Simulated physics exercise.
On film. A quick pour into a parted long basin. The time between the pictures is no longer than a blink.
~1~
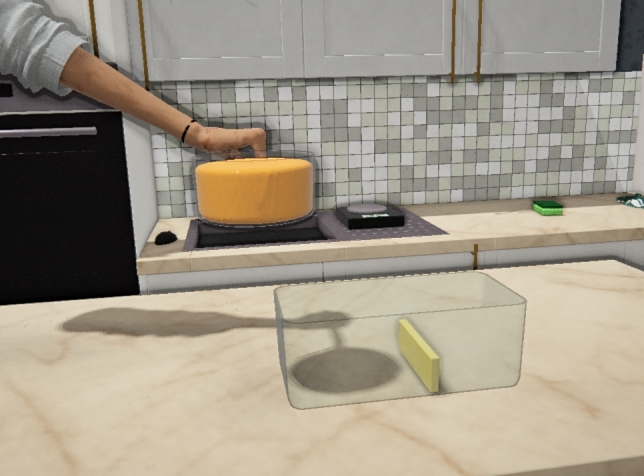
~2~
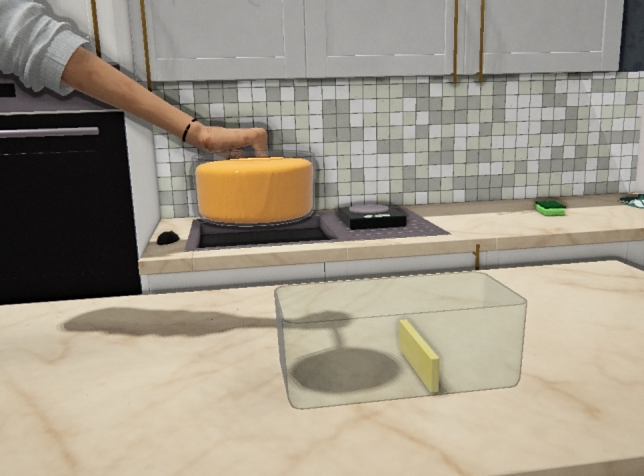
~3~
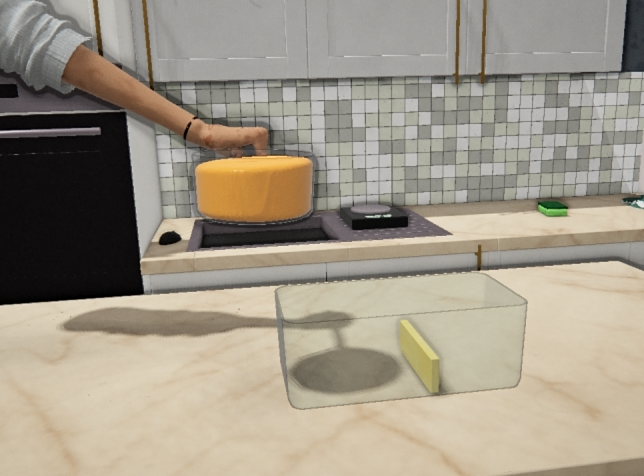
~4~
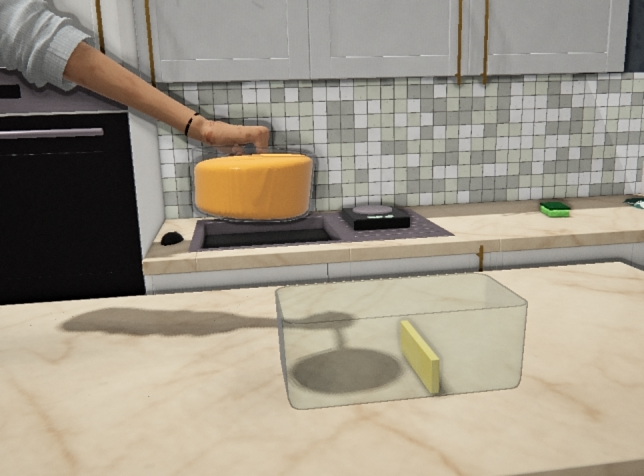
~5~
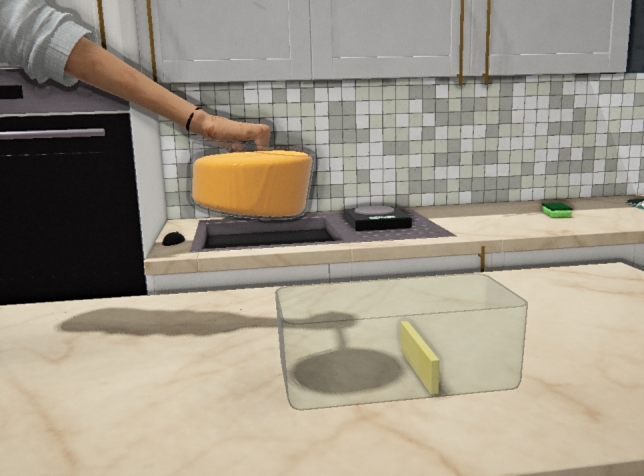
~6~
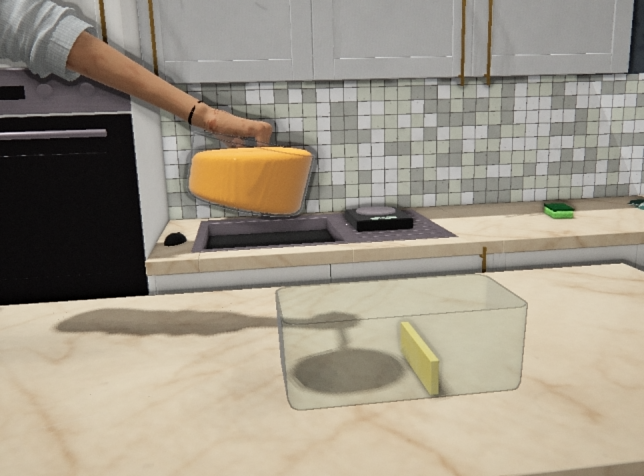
In a kitchen, a hand reaching in from the left held a rounded orange container above the back counter and slowly tilted it slightly to the right, while a clear basin with a yellow divider sat still in front.
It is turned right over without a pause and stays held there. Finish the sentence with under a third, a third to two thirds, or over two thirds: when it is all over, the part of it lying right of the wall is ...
... a third to two thirds.
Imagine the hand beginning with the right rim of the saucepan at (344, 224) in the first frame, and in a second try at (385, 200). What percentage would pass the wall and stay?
It comes to about 50 %, followed by about 55 %.
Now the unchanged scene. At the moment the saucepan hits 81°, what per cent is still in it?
Roughly 50 percent.
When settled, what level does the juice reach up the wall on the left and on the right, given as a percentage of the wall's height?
Once it settles, the left reaches around 40 and the right around 60.
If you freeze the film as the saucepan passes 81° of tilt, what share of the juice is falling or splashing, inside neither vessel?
Near 45 in a hundred.
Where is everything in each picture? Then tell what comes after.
It leans 0°; its right rim is at (313, 155); the juice meets the walls at (195, 167) and (311, 162); the long basin's rim runs from (278, 305) to (504, 287); the wall's top is at (418, 338), in the first picture.
It leans 1°; its right rim is at (313, 155); the juice meets the walls at (195, 167) and (311, 162), in the second picture.
It leans 2°; its right rim is at (313, 155); the juice meets the walls at (195, 166) and (311, 160), in the third picture.
It leans 5°; its right rim is at (314, 156); the juice meets the walls at (195, 164) and (312, 157), in the fourth picture.
It leans 9°; its right rim is at (313, 156); the juice meets the walls at (194, 161) and (311, 155), in the fifth picture.
It leans 13°; its right rim is at (313, 157); the juice meets the walls at (193, 155) and (312, 152), in the sixth picture.
A moment on, the saucepan is tipped on its side and 51 per cent is still to pour, 5 is left of the wall and 0 right of it.
Next, the saucepan is tipped right over and 3 per cent is still to pour, 17 is left of the wall and 57 right of it.
Then the saucepan is tipped right over and 0 per cent is still to pour, 42 is left of the wall and 48 right of it.
Later the saucepan is tipped right over and 0 per cent is still to pour, 47 is left of the wall and 48 right of it.
Finally, 48 per cent lies left of the wall, 47 right of it and 5 outside.
